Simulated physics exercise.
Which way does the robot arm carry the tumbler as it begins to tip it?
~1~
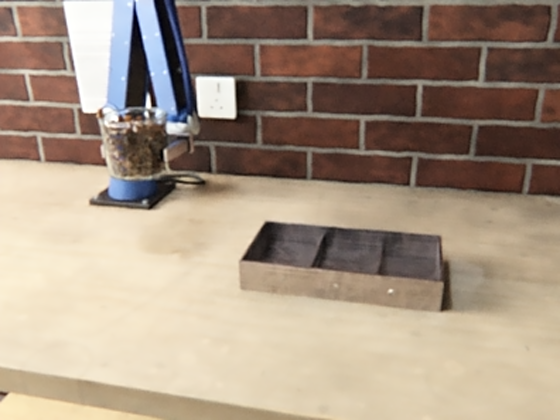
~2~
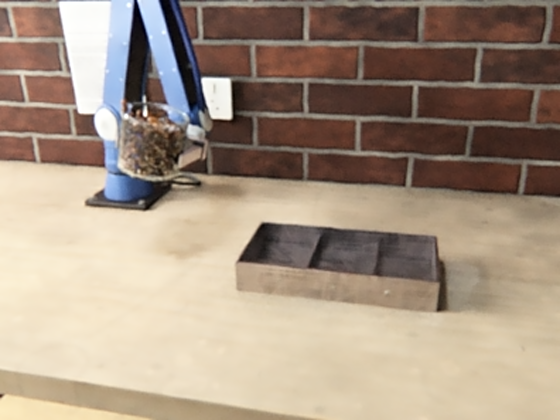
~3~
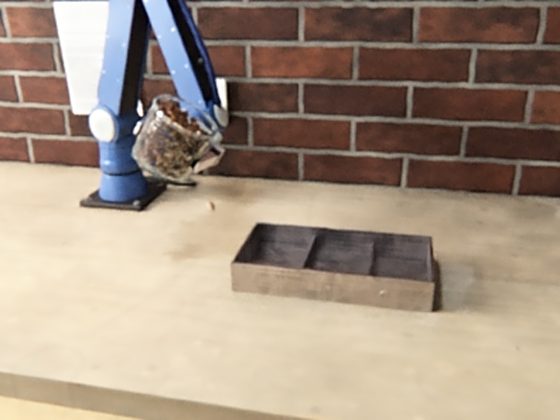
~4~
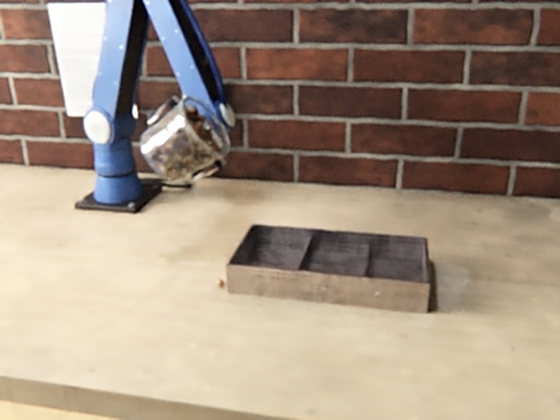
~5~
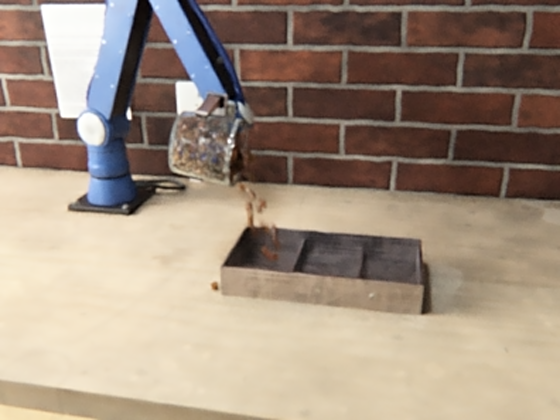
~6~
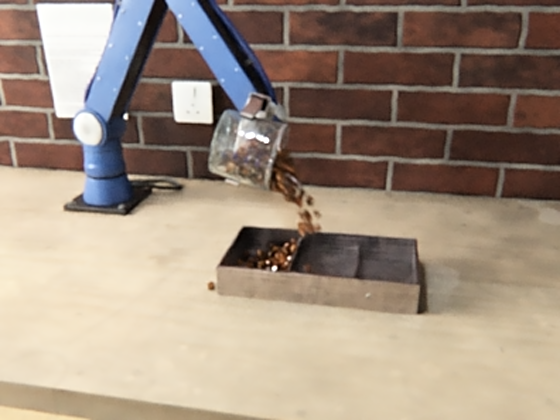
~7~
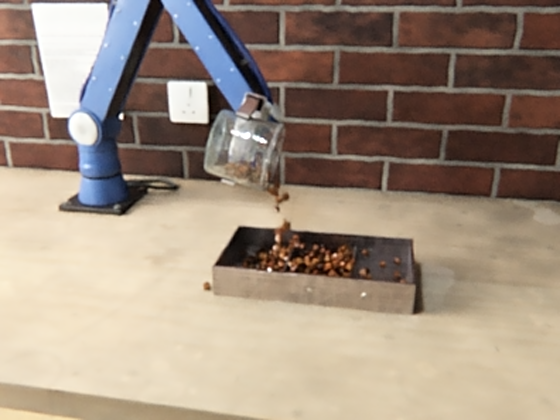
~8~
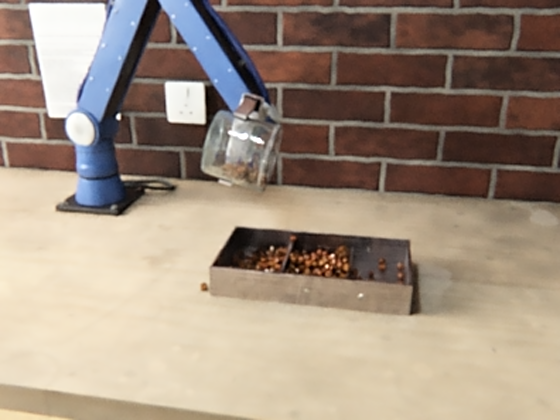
The arm carries the tumbler to the right, toward the divided box.
To begin with, a blue robot arm holds a clear tumbler full of small brown pellets upright on a pale table, left of an open box split into three parts. The arm carries the tumbler to the right while tipping it toward the box, and a stray pellet ends up on the table by the box's left end. As the tumbler tilts past its side, pellets spill into the left part, then stream into the middle. The flow thins and stops. Most of the pellets end up in the middle and left parts, with a few in the right part and some still in the tipped tumbler.
